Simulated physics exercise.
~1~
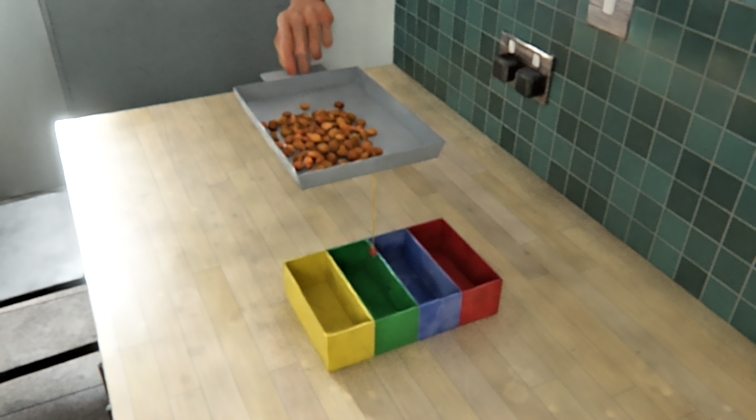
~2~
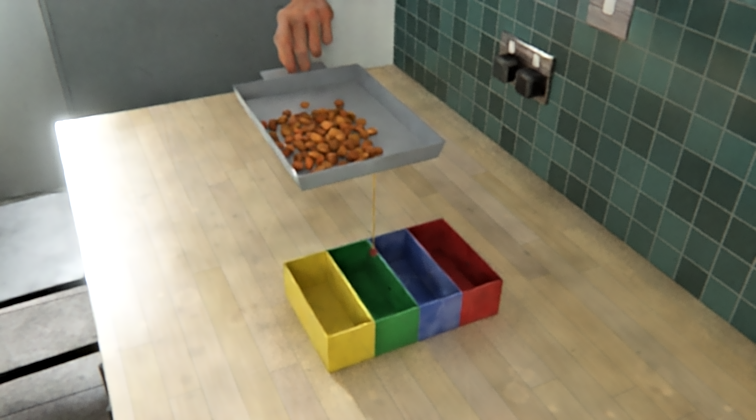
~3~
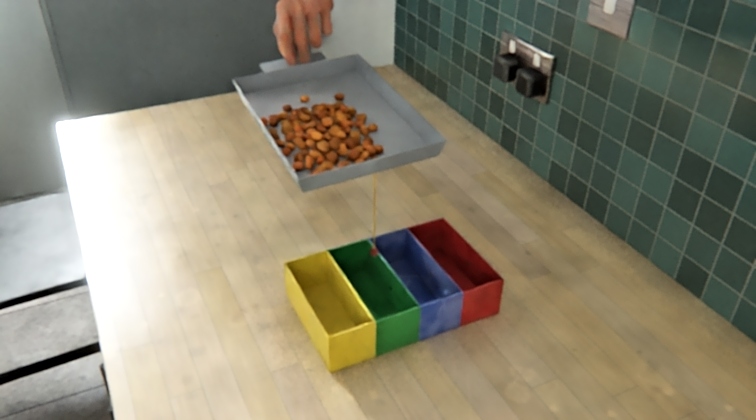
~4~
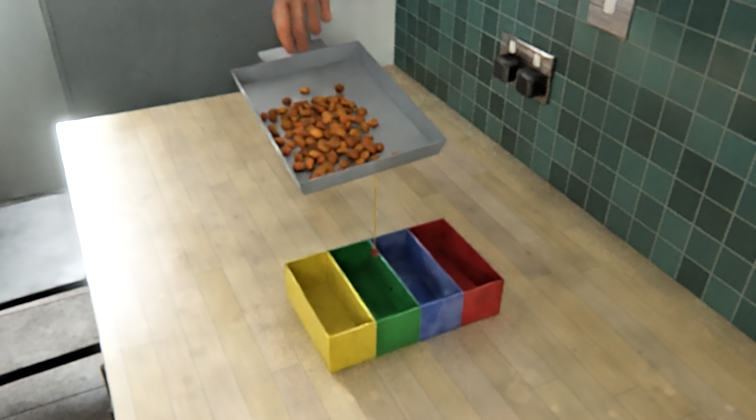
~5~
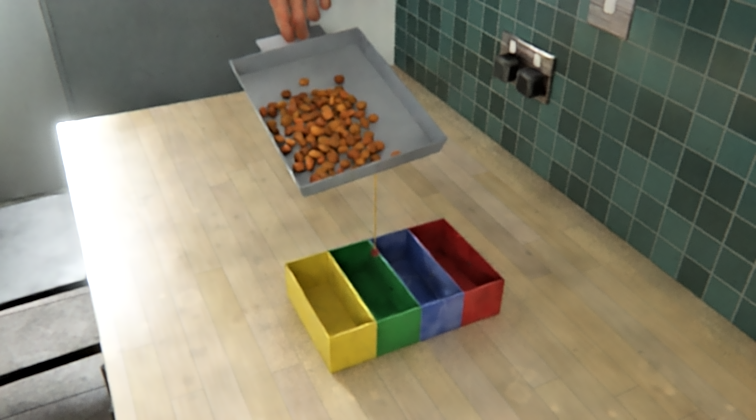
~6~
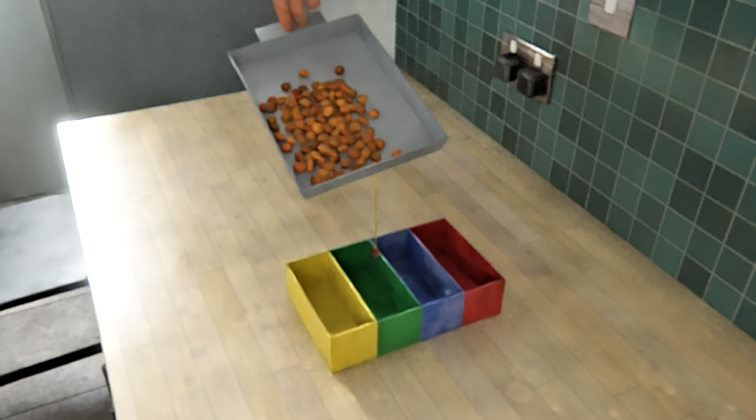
The footage shows a hand gradually tilting a grey rimmed tray of small brown pieces, its left front corner lowest, above a box with yellow, green, blue and red cells, while the pieces stay mostly in place.
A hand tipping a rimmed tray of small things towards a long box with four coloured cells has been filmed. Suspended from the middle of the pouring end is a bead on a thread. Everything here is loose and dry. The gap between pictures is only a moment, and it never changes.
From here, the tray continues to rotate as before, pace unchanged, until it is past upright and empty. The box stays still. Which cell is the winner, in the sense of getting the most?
Winner: Yellow.
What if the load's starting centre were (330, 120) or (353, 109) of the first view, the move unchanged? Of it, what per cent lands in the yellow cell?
First some 70, then 60 per cent.
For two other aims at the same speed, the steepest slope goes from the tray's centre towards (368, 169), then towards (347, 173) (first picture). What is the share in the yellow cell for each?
Around 20 percent for the first aim and around 50 percent for the second.
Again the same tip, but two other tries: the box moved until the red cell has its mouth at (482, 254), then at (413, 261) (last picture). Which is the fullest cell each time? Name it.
In the first case it's the yellow cell, in the second it's that green cell.
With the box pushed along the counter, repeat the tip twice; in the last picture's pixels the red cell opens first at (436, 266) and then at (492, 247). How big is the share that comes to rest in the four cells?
About 100 in a hundred, then about 10 in a hundred.
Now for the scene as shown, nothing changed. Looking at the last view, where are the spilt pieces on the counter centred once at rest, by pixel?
Middle in the last view: Roughly (265, 373).
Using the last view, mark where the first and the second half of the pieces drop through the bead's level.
First close to (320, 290), next close to (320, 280).
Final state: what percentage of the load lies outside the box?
Roughly 20 percent of the load.
Soon, tray tipped steeply; all on the tray.
A while on, tray tipped right over; about a third on the tray; about a quarter in the yellow cell; a stray few in the green cell; about a third falling or outside the box.
Towards the end, tray tipped past a quarter turn; most in the yellow cell; a small part in the green cell; about a quarter falling or outside the box.
Finally, tray tipped past a quarter turn; most in the yellow cell; a small part in the green cell; none in the blue cell; none in the red cell; about a quarter outside the box.
